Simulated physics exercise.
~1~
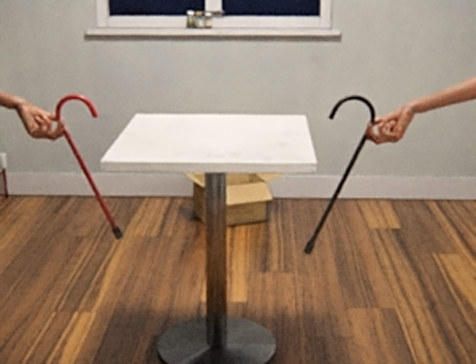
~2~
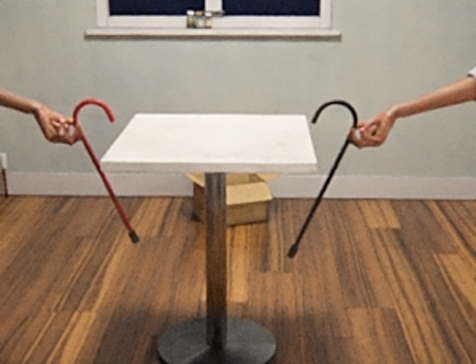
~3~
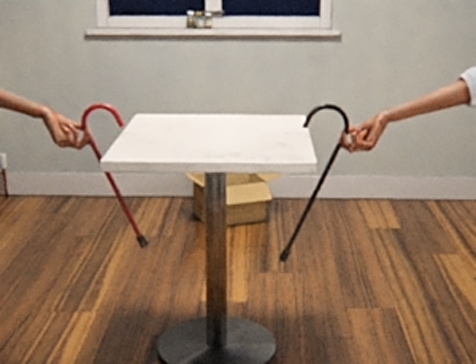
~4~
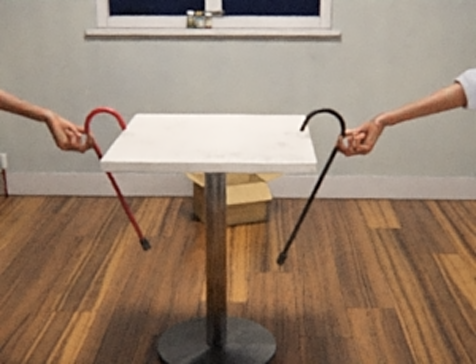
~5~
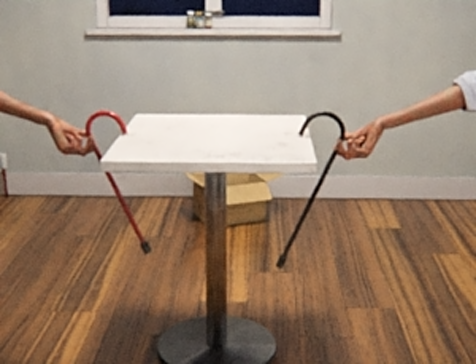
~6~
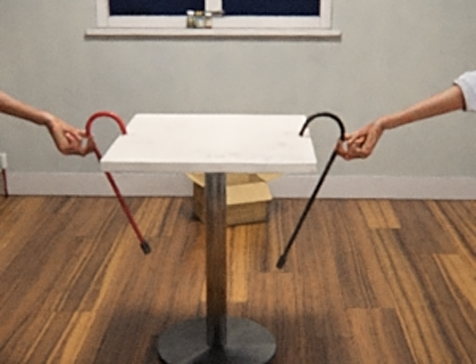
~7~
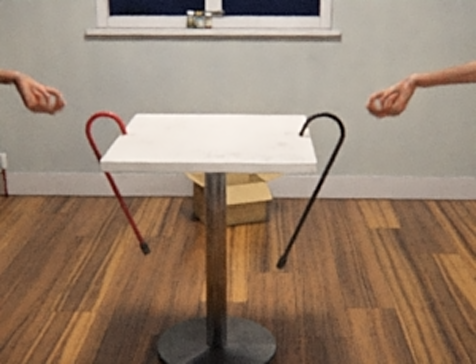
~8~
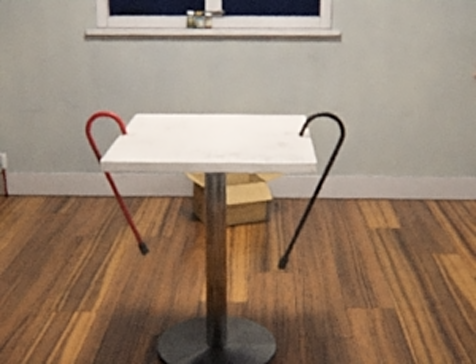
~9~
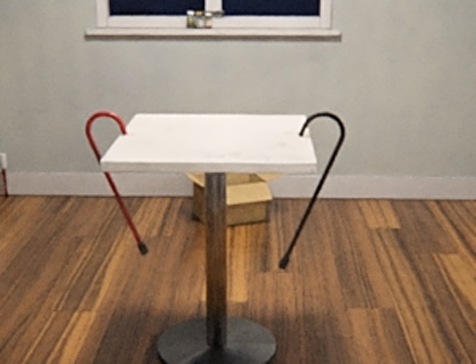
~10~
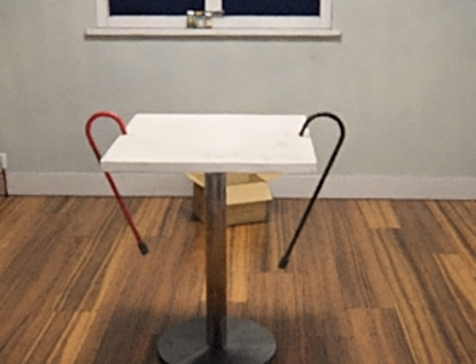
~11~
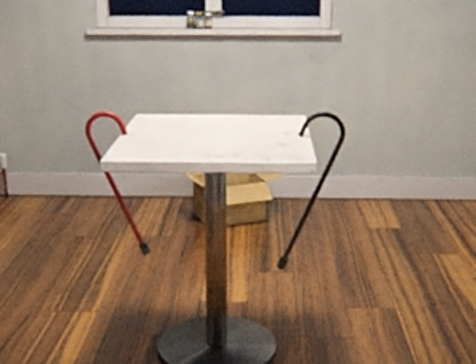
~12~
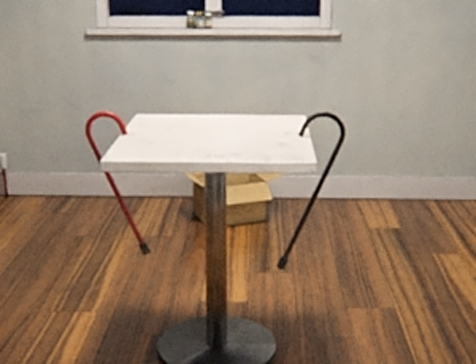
Two hands hooking a red cane and a black cane on opposite table edges, then letting go, leaving both hanging still.
